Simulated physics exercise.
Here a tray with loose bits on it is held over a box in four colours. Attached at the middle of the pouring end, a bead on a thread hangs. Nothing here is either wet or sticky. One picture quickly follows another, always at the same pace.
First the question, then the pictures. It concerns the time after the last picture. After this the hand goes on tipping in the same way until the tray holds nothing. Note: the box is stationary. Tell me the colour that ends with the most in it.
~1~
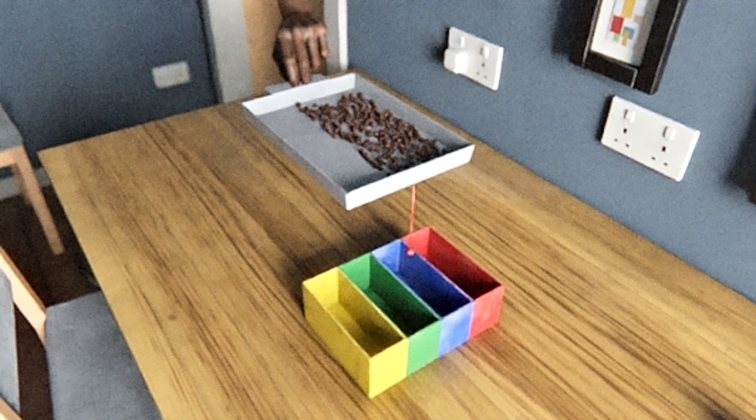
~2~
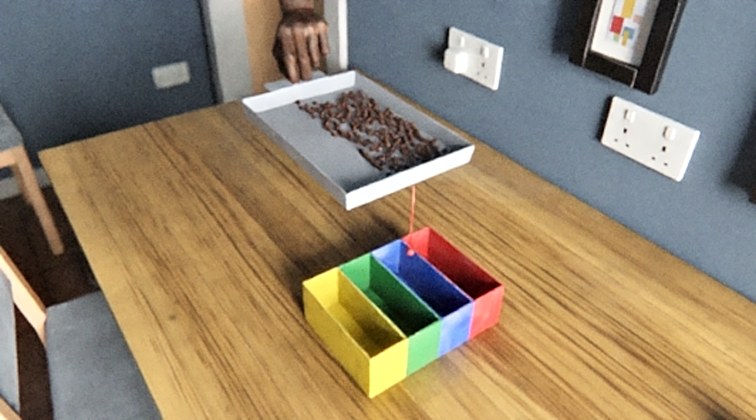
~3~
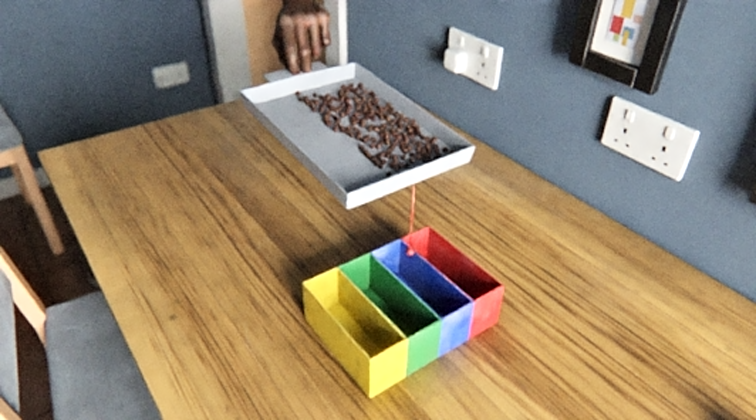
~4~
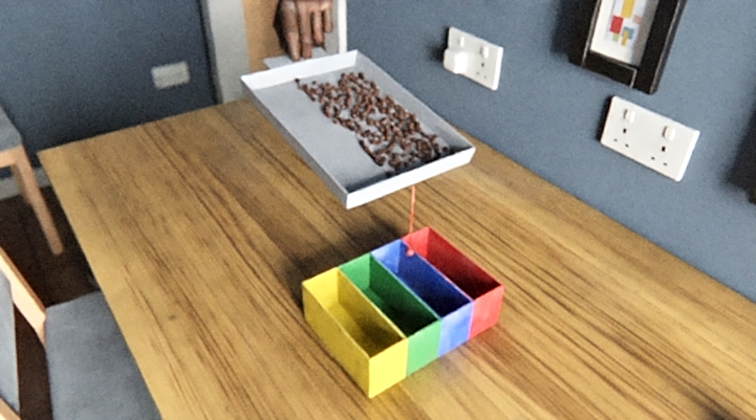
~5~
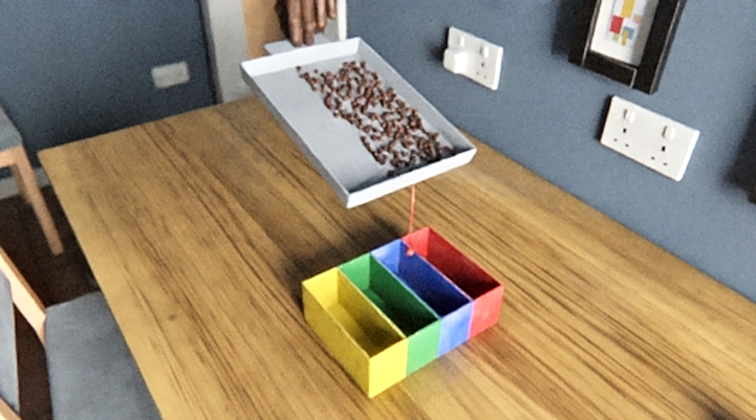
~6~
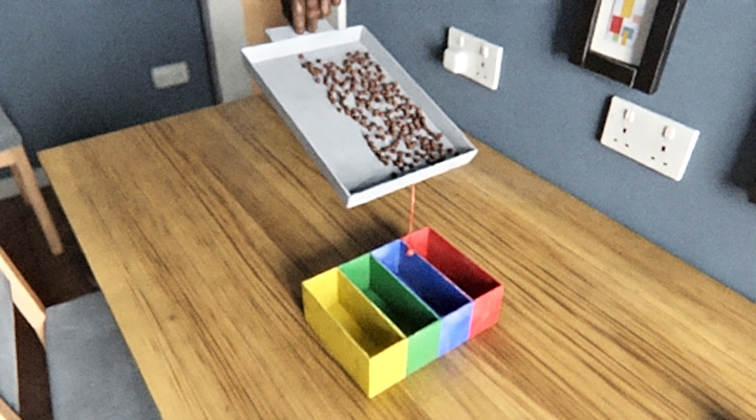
That would be red.
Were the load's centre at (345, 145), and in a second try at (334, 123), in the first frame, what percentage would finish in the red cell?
It would be 30 in a hundred, and then 30 in a hundred.
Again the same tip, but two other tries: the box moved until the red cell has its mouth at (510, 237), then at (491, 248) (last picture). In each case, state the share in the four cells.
About 90 in a hundred, then about 100 in a hundred.
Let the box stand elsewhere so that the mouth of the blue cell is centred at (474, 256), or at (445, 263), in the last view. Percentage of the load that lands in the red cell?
Approximately 0 percent, followed by approximately 40 percent.
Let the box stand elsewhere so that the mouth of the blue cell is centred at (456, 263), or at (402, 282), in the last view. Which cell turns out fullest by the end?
So it's the blue one for the first shift and that red cell for the second.
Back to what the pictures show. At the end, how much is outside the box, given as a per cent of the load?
40 per cent.
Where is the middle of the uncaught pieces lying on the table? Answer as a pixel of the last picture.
(521, 299), roughly.
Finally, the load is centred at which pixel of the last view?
Roughly pixel (470, 313).
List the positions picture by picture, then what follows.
In the first frame, corners of the pouring end at (348, 192) and (471, 145), level; middle of the load at (371, 132), allspice berries; bead on its thread at (410, 252); yellow cell at (388, 365); green cell at (423, 345); blue cell at (456, 326); red cell at (486, 308).
In the second frame, corners of the pouring end at (348, 192) and (471, 145), level; middle of the load at (371, 131).
In the third frame, corners of the pouring end at (349, 192) and (472, 146), tipped barely, level across its low end; middle of the load at (372, 127).
In the fourth frame, corners of the pouring end at (349, 193) and (472, 147), tipped a little, level across its low end; middle of the load at (372, 121).
In the fifth frame, corners of the pouring end at (351, 193) and (473, 148), tipped a little, level across its low end; middle of the load at (374, 115).
In the sixth frame, corners of the pouring end at (352, 194) and (474, 149), tipped clearly, level across its low end; middle of the load at (377, 111), about half on the move; yellow cell at (388, 365); green cell at (423, 344); blue cell at (455, 326); red cell at (486, 308).
Soon, tray tipped steeply; nearly all on the tray; a stray few falling or outside the box.
A while on, tray tipped right over; most on the tray; a stray few in the red cell; a stray few in the blue cell; a small part falling or outside the box.
Towards the end, tray tipped past a quarter turn; about a third in the red cell; about a quarter in the blue cell; a small part in the green cell; about a third falling or outside the box.
Finally, tray tipped past a quarter turn; about a third in the red cell; about a quarter in the blue cell; a small part in the green cell; none in the yellow cell; about a third outside the box.
